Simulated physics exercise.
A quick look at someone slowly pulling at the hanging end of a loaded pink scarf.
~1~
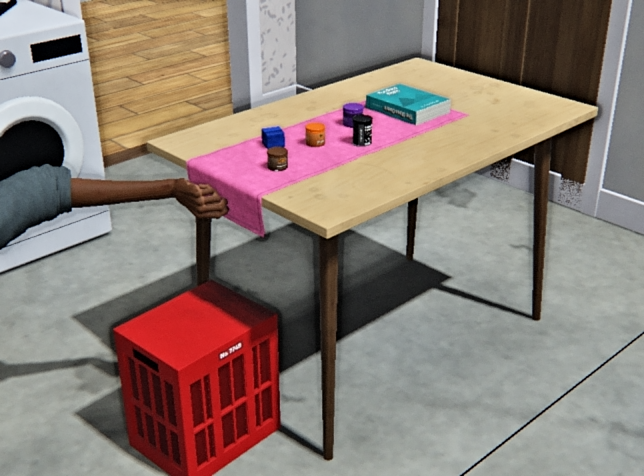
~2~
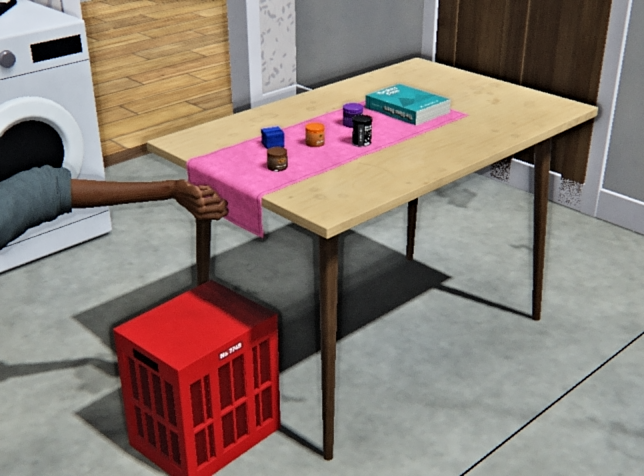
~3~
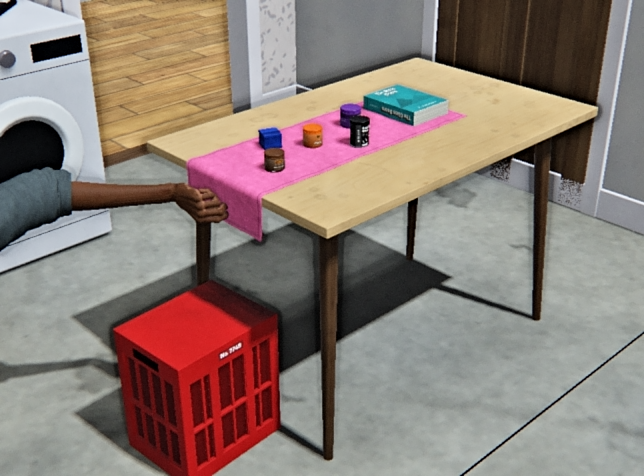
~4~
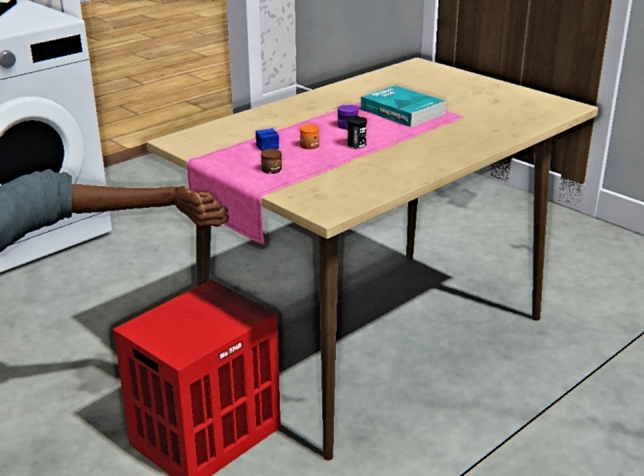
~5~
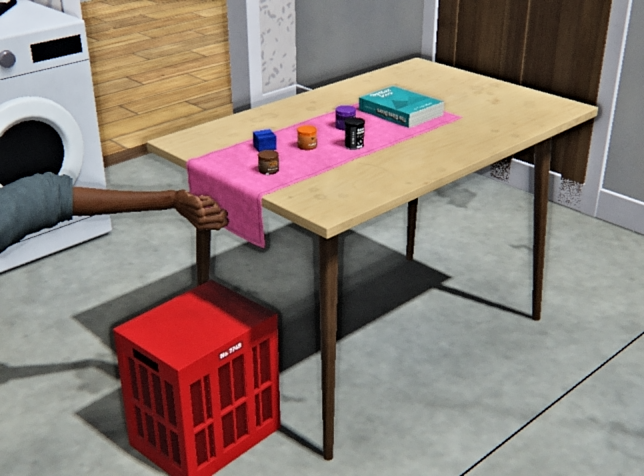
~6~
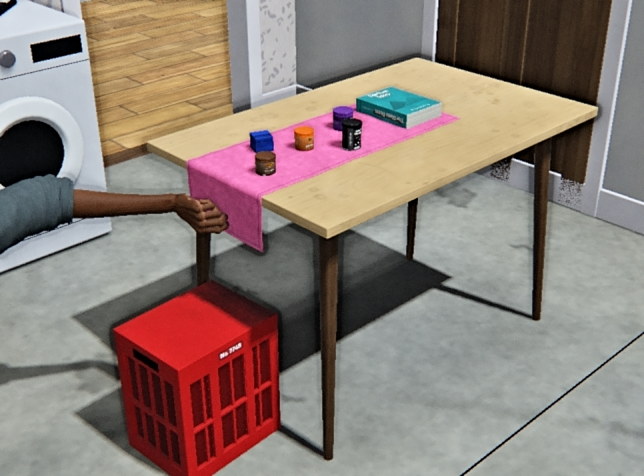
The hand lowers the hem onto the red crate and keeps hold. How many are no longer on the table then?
It carries off two.
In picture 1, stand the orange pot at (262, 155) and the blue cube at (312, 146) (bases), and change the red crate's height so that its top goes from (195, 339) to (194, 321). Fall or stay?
The orange pot drops off; the blue cube does not fall.
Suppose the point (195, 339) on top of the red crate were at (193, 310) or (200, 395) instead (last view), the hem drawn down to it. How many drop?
In that case 1 and 4.
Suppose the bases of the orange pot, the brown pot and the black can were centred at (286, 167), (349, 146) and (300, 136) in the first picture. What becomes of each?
The orange pot drops off; the brown pot keeps its place on top; the black can holds on.
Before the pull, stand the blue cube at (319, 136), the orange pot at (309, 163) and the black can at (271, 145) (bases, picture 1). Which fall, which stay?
The blue cube holds on, the orange pot is carried off, the black can drops off.
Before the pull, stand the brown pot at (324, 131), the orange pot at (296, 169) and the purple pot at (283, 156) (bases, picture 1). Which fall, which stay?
The brown pot survives; the orange pot drops off; the purple pot is carried off.
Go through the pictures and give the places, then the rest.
The first picture shows hem (264, 237); brown pot (277, 151); blue cube (273, 130); orange pot (315, 126); black can (363, 118); purple pot (353, 106); top of the crate (195, 339).
The second picture shows hem (263, 237); brown pot (277, 151).
The third picture shows hem (261, 242); blue cube (270, 131).
The fourth picture shows hem (265, 244); orange pot (310, 128); top of the crate (195, 339).
The fifth picture shows hem (264, 247); black can (355, 121).
The sixth picture shows hem (263, 252); brown pot (265, 155); blue cube (262, 134); orange pot (304, 130); black can (352, 122); purple pot (343, 109).
Soon after, hem near (227, 273); brown pot gone.
After that, hem on the crate; brown pot and blue cube gone.
In the end, hem on the crate; brown pot and blue cube gone. The answer is two.
